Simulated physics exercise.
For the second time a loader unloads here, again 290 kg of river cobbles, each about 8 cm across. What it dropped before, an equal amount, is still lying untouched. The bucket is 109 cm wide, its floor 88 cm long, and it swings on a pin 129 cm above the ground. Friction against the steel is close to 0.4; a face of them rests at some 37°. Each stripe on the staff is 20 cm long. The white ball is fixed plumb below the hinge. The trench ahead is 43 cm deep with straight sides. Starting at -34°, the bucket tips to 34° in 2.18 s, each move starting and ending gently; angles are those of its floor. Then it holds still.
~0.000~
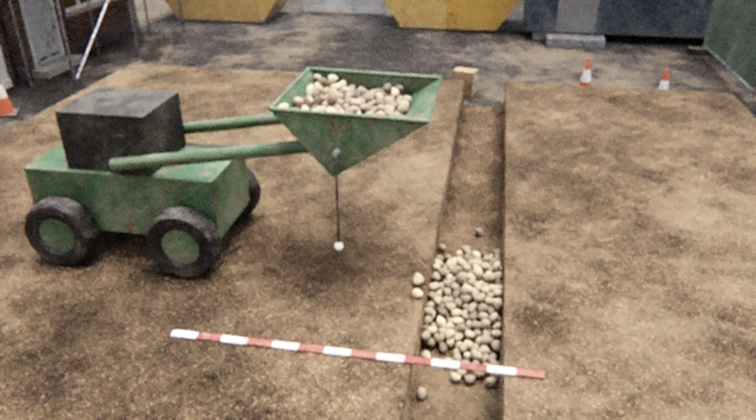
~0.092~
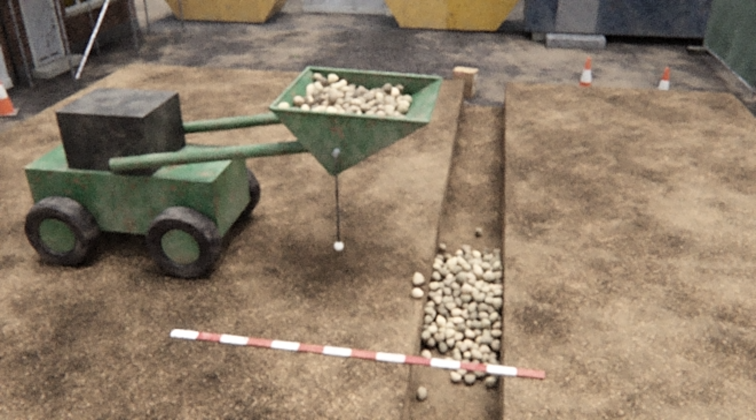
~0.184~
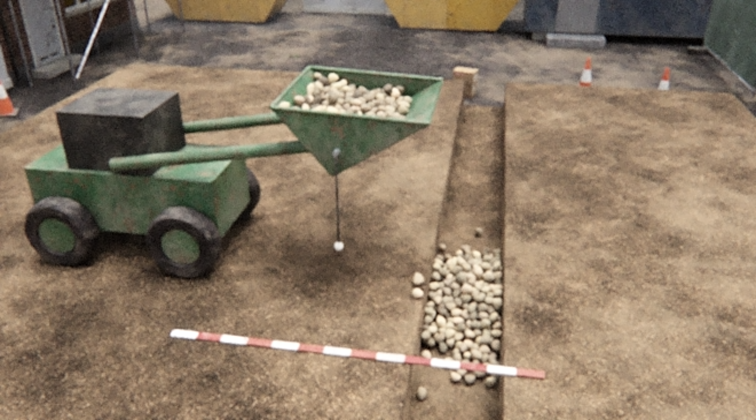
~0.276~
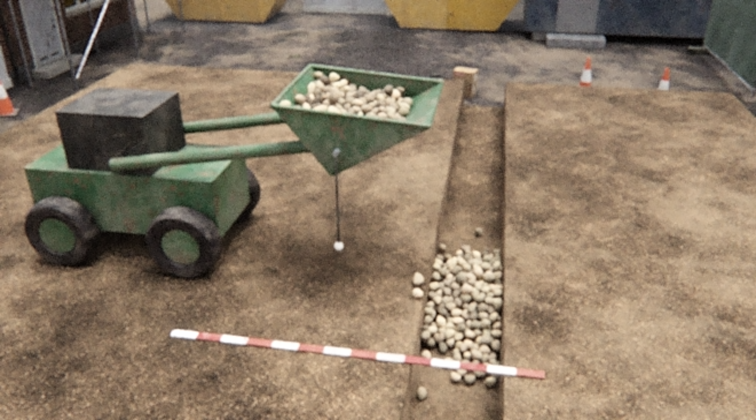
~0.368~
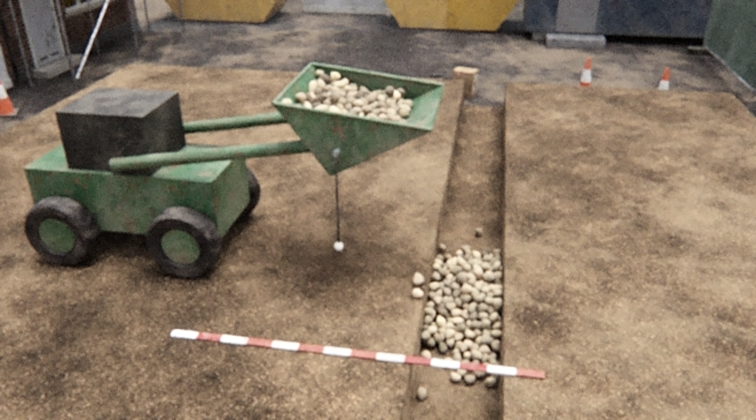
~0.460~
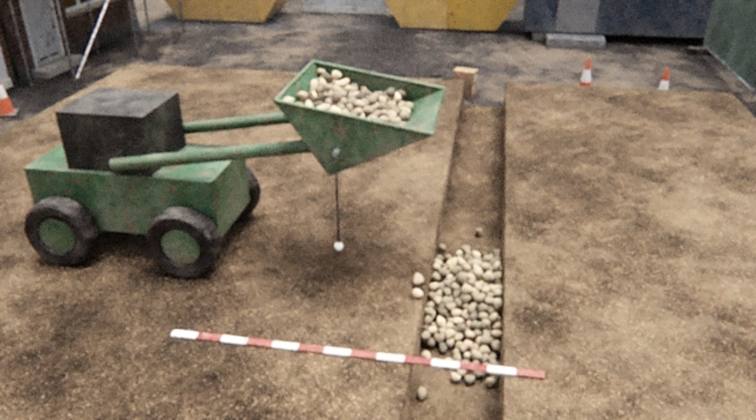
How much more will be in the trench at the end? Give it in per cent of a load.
Roughly 99 per cent of a load more.
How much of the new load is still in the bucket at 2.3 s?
It holds some 30 per cent.
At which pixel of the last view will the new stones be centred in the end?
Around (469, 284).
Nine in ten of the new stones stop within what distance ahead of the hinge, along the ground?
About 130 cm.
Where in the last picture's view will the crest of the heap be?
Around (483, 268).
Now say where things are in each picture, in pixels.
Lip at (429, 122), floor tilted -34°, highest stones at (332, 86). The earlier load is highest near (464, 288), 10 cm below ground level, 1 % short of the trench, 99 % in the trench, in the first picture.
Lip at (429, 122), floor tilted -34°, highest stones at (323, 86); the stones move at 0.0 m/s on average, in the second picture.
The bucket is at -33°, its lip at (430, 124); the top of the load is at (323, 86); the stones move at 0.1 m/s on average, in the third picture.
The bucket is at -31°, its lip at (431, 127); the top of the load is at (324, 85); the stones move at 0.1 m/s on average, in the fourth picture.
The bucket is at -29°, its lip at (432, 130); the top of the load is at (321, 82); the stones move at 0.1 m/s on average, in the fifth picture.
The bucket is at -26°, its lip at (433, 134); the top of the load is at (322, 80); the stones move at 0.1 m/s on average, in the sixth picture.
After 1.6 s the floor is at 24°; in per cent of one load, 100 in the bucket, 1 short of the trench, 99 in the trench; the foremost stones are at (497, 316).
After 2.3 s the floor is at 34°; in per cent of one load, 32 in the bucket, 13 short of the trench, 155 in the trench; the foremost stones are at (498, 310).
After 2.6 s the floor is at 34°; in per cent of one load, 2 in the bucket, 8 short of the trench, 190 in the trench; the foremost stones are at (498, 303).
After 5.2 s the floor is at 34°; in per cent of one load, 0 in the bucket, 1 short of the trench, 199 in the trench, 1 past the trench; the foremost stones are at (506, 285). Net gain in the trench, 99.
